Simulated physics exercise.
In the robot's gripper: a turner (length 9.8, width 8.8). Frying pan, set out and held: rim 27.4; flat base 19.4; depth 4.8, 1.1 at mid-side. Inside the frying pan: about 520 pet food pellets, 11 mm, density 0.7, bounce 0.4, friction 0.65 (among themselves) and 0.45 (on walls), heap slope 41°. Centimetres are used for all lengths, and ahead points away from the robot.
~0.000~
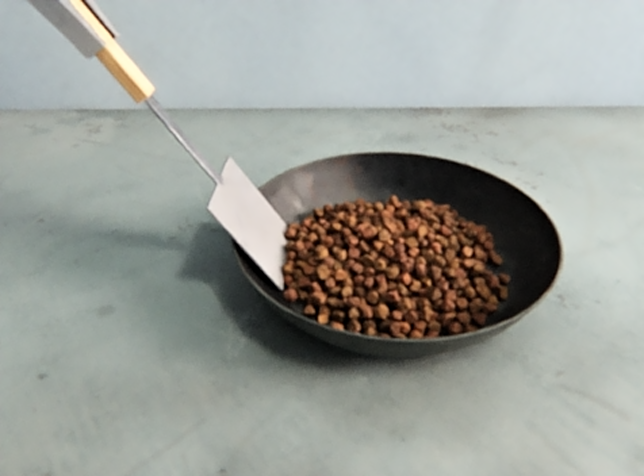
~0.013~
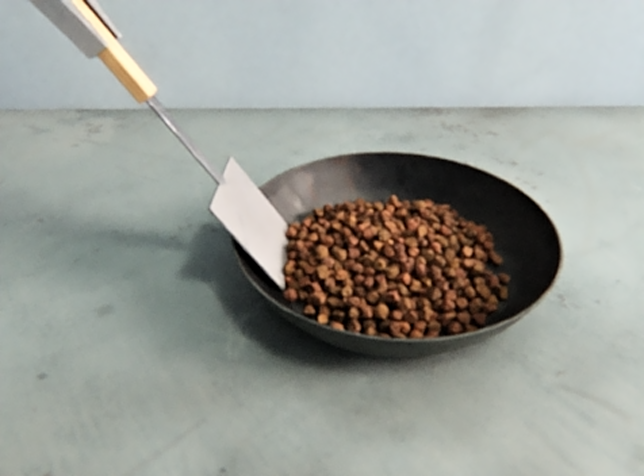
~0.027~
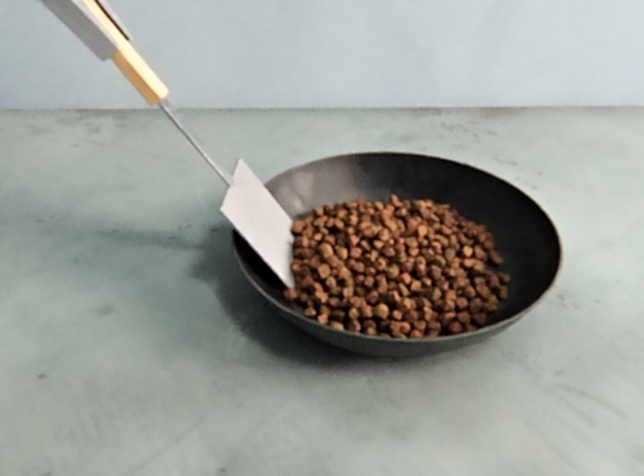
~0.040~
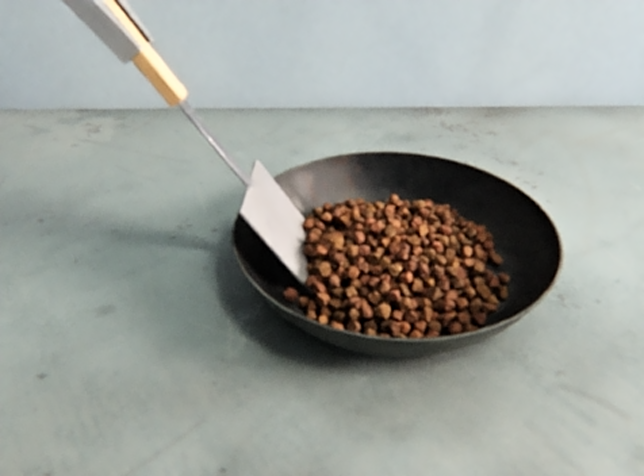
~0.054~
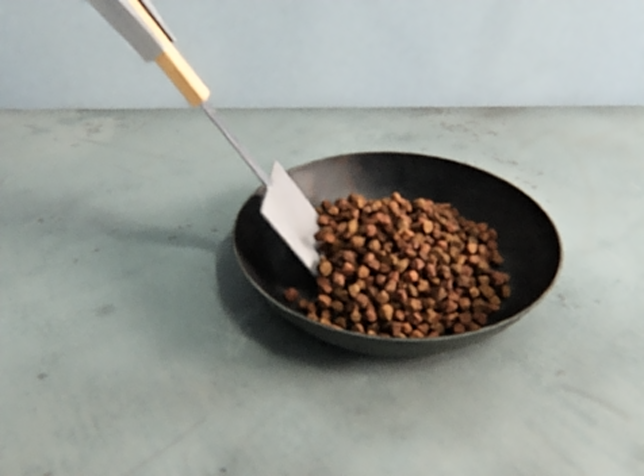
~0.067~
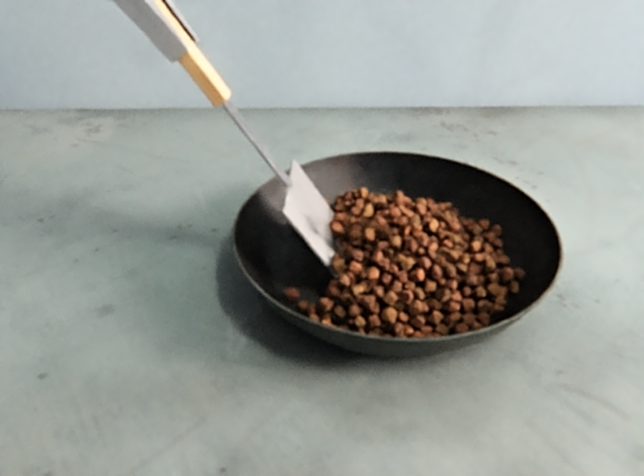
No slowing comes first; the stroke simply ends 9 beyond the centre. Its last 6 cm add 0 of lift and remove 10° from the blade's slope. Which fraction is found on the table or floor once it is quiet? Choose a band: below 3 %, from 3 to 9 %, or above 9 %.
Above 9 %.
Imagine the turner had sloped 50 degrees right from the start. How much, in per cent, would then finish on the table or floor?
It would then be close to 5 %.
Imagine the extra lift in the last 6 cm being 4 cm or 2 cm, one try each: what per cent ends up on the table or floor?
It works out to some 25 per cent for the first setting and some 20 per cent for the second.
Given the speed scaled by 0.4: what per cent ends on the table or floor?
Near 10 in a hundred.
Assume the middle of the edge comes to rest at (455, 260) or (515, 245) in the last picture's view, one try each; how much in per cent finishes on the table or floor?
I'd say roughly 0 per cent, then roughly 45 per cent.
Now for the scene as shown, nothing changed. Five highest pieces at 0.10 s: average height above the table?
I'd say close to 9 cm on average.
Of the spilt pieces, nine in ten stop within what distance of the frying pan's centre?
Around 30 centimetres from the centre.
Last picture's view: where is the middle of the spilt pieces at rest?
I'd point to somewhere close to (604, 274).
After 0.10 s, sloping 58°, highest piece 12 above the table; 518 in the frying pan, 2 on the blade or in flight.
After 0.13 s, sloping 55°, highest piece 14 above the table; 518 in the frying pan, 2 on the blade or in flight.
After 0.35 s, sloping 48°, highest piece 7 above the table; 451 in the frying pan, 56 on the table or floor, 13 on the blade or in flight.
After 1.40 s, sloping 48°, highest piece 6 above the table; 451 in the frying pan, 69 on the table or floor.
At rest, 451 in the frying pan, 69 on the table or floor. That is 13 % on the table or floor.
